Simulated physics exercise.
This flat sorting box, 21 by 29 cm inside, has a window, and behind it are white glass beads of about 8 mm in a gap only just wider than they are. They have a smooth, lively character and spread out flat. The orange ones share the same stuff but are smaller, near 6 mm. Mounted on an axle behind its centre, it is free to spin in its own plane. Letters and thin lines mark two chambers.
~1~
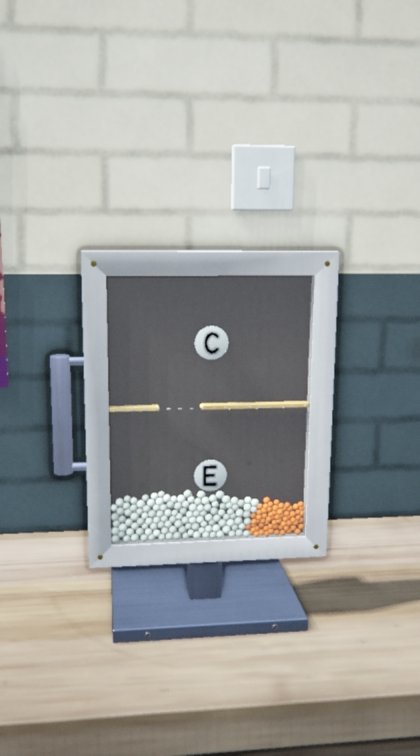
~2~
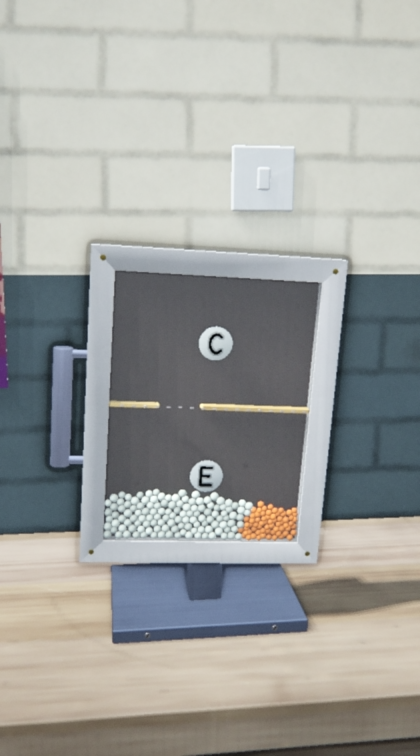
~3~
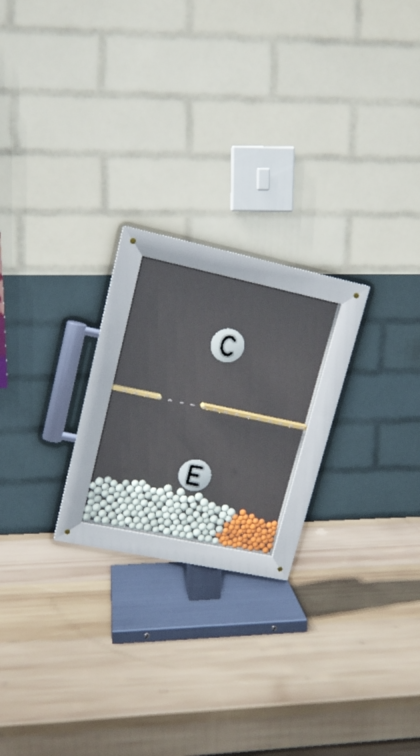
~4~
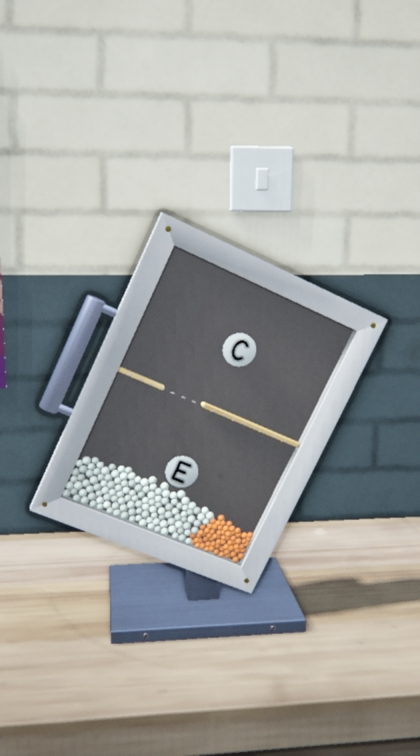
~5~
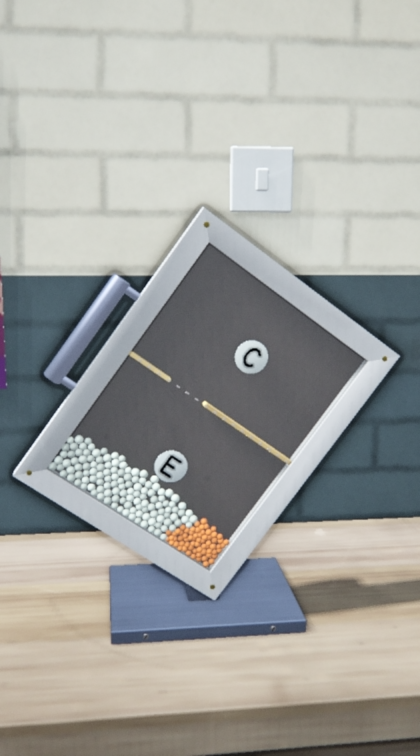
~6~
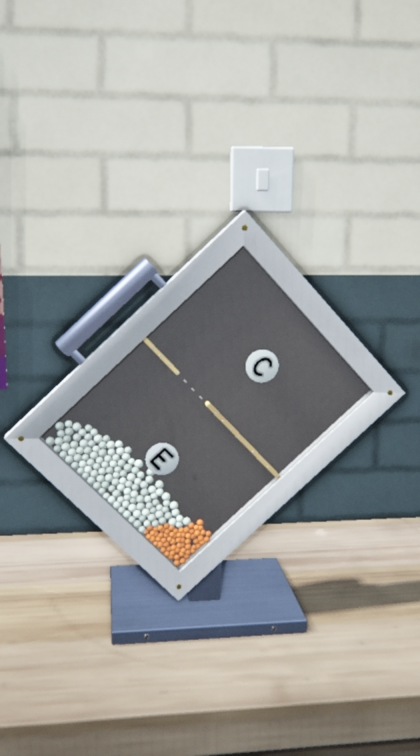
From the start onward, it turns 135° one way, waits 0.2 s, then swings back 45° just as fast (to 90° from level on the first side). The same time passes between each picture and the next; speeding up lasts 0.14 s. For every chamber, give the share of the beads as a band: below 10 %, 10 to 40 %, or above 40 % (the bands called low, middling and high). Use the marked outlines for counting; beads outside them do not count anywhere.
C: Below 10 %; E: Above 40 %.
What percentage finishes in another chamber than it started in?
Estimate: Roughly 0 %.
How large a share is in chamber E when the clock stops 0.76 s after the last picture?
The share there is around 100 percent.
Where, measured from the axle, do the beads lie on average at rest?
Left: About 7 cm; below: About 7 cm.
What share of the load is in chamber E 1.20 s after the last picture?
About 100 % of the load.
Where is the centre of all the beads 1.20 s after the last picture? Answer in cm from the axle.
I'd put it near 9 centimetres to the left and 4 centimetres below.
Then, 0.76 s later than the last picture, it stands 135° clockwise; the beads' middle is 10 cm left of and level with the centre; E 100 %.
Then, 1.20 s later than the last picture, it stands 113° clockwise; the beads' middle is 9 cm left of and 4 cm below the centre; E 100 %.
Then, 1.45 s later than the last picture, it stands 90° clockwise; the beads' middle is 7 cm left of and 7 cm below the centre; E 100 %.
At rest 2.2 s after the last picture, it stands 90° clockwise; C 0 %, E 100 %.
